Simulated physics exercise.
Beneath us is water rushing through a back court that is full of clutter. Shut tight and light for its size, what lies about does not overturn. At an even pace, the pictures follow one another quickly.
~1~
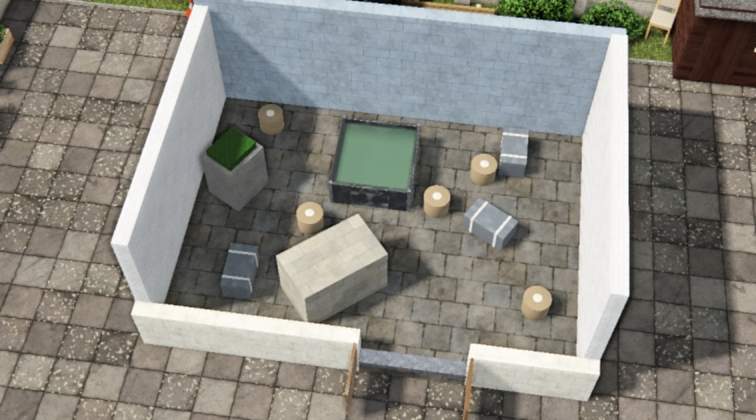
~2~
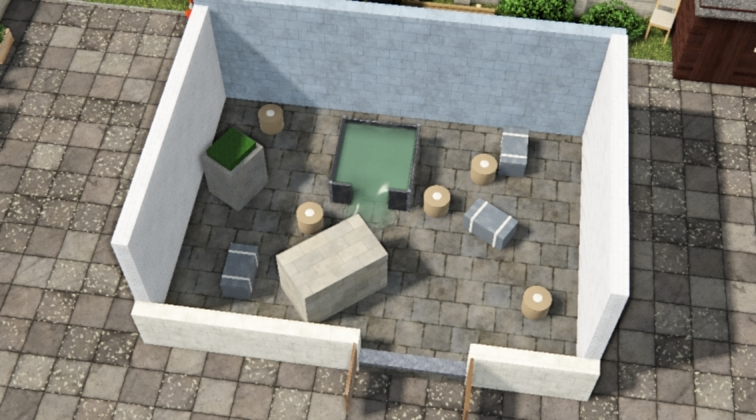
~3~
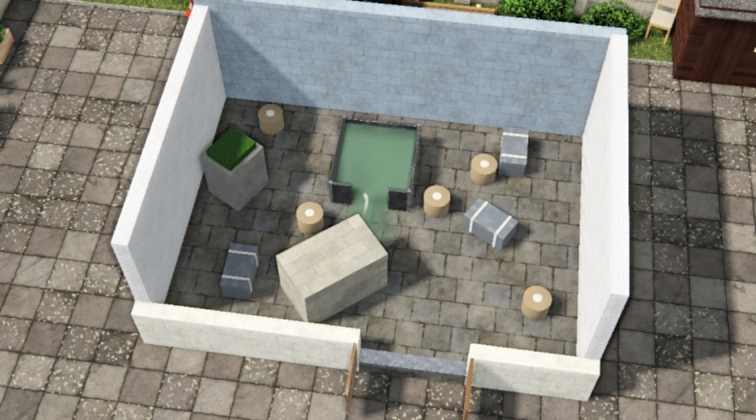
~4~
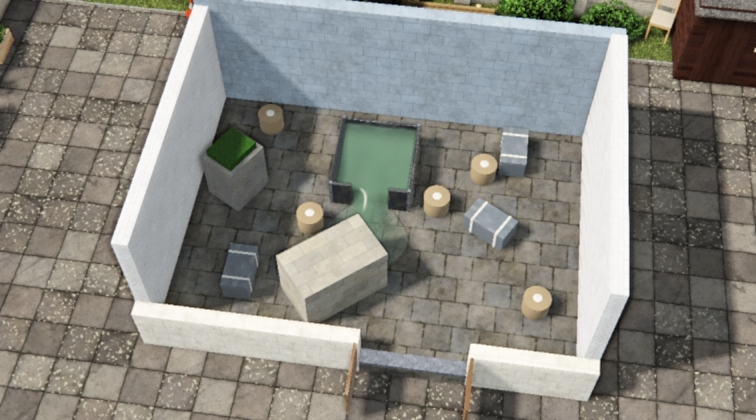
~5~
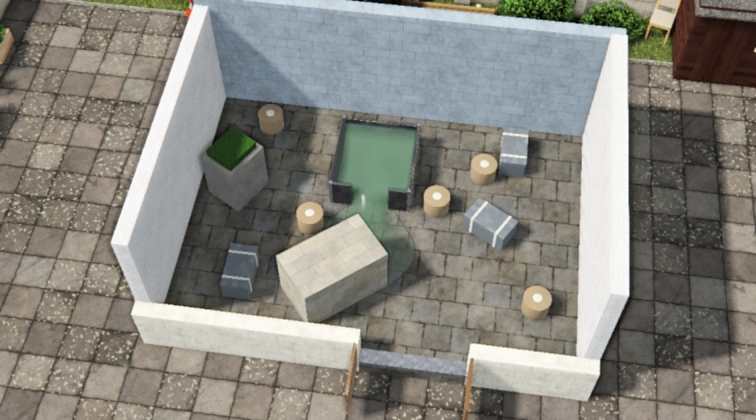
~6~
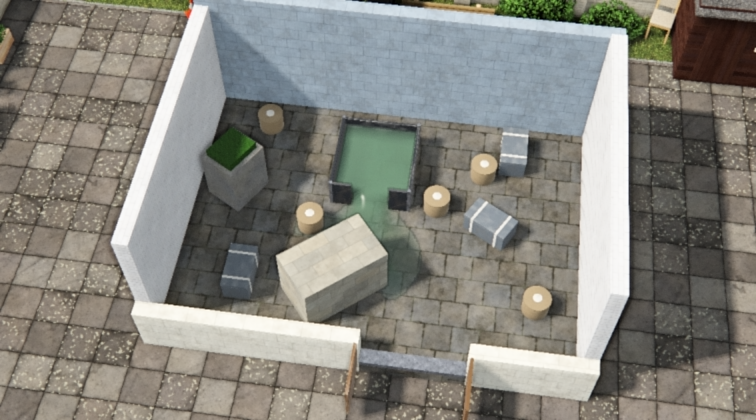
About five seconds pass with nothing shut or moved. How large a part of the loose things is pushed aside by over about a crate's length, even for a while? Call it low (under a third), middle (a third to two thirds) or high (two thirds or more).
Low.
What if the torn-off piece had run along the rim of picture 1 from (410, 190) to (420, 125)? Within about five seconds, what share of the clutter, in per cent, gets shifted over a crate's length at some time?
I'd put it around 50 percent.
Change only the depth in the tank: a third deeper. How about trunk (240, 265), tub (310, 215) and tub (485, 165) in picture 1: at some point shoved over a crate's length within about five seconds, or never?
In the order asked: Over that distance, below that distance and below that distance.
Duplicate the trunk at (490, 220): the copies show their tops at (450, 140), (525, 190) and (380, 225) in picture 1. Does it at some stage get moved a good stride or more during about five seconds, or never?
The first sits tight, the second sits tight, the third travels far.
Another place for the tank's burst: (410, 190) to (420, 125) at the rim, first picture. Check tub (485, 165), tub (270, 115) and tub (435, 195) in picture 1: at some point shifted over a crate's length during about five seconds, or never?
In turn: Cleared that distance, stayed short, cleared that distance.
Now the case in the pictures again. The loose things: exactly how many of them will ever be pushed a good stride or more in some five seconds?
Count: 1.
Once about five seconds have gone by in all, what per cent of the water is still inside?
Close to 90 per cent, I think.
A moment on, 0 of 8 are well off their spots; 0 afloat.
Next, 1 of 8 are well off their spots; 0 afloat.
Later, 1 of 8 are well off their spots; 1 afloat.
In the end, 1 of 8 are well off their spots, and 1 have been at some point; 1 afloat.
